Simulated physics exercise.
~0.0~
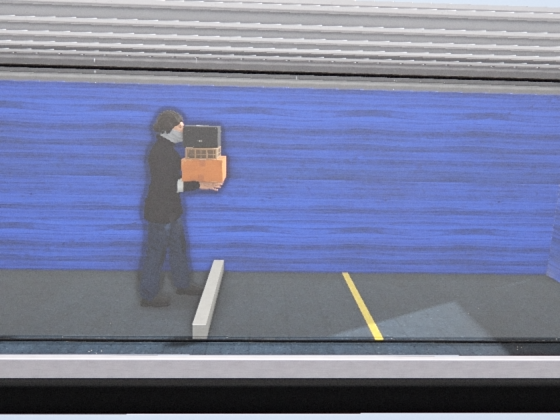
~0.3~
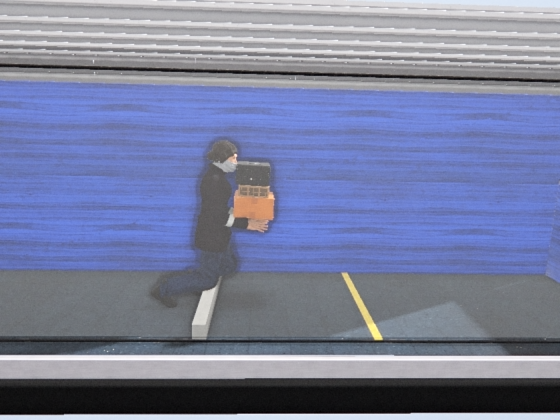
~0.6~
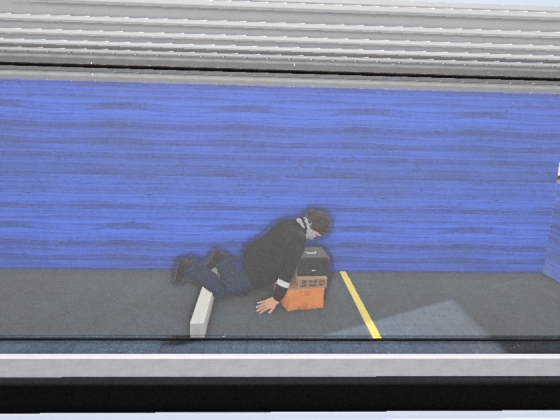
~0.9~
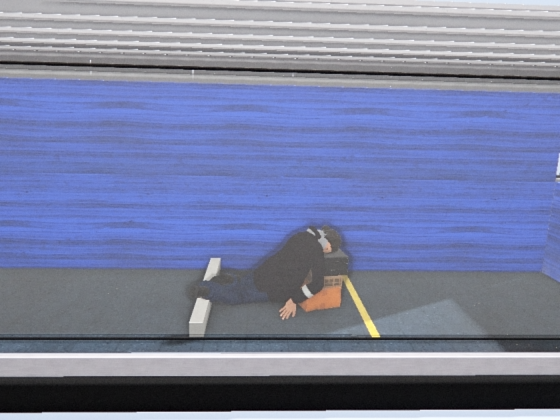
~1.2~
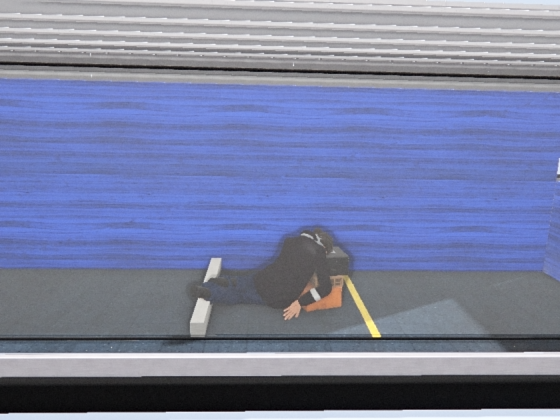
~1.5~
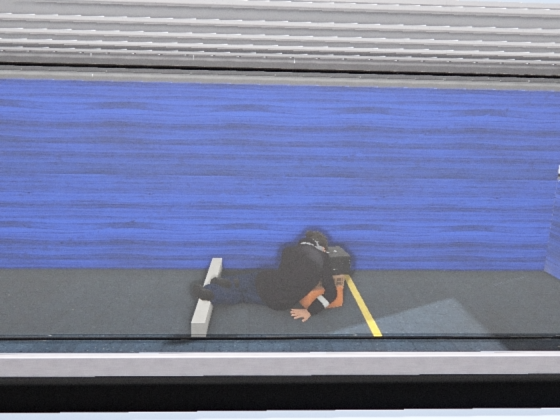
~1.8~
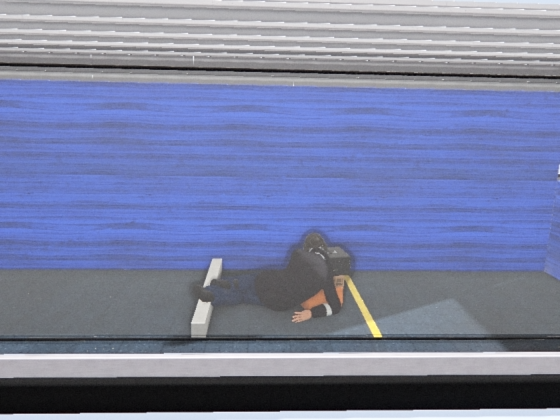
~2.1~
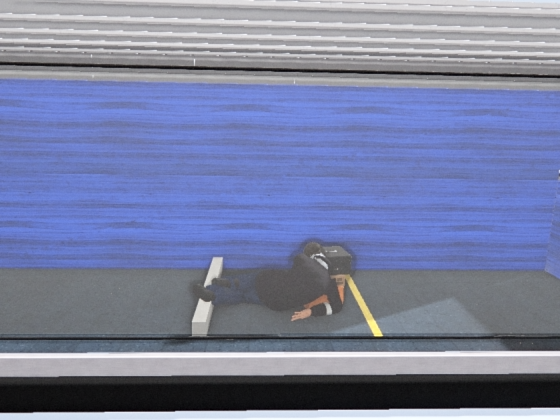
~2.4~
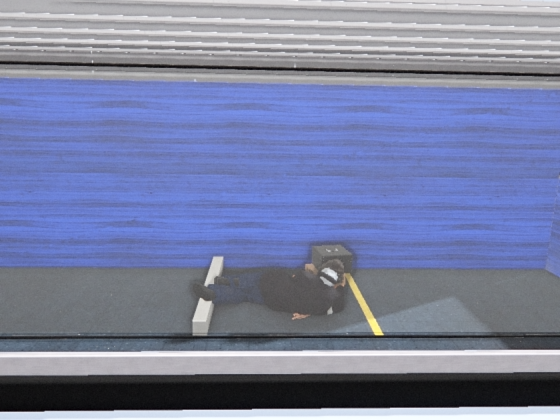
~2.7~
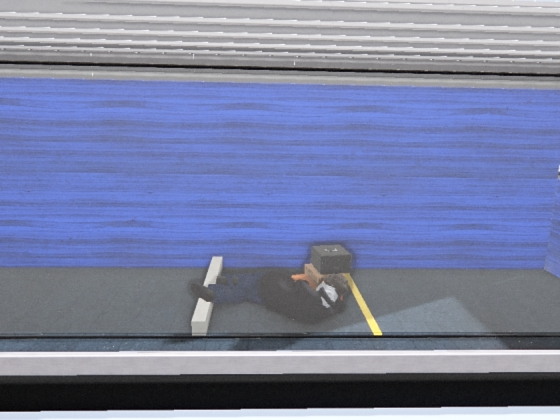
In the video, a dark-clothed person carrying a stack of boxes moves right, trips over a low pale rail and falls forward onto the floor, ending slumped on one side with the boxes beside the head, just short of the yellow line.
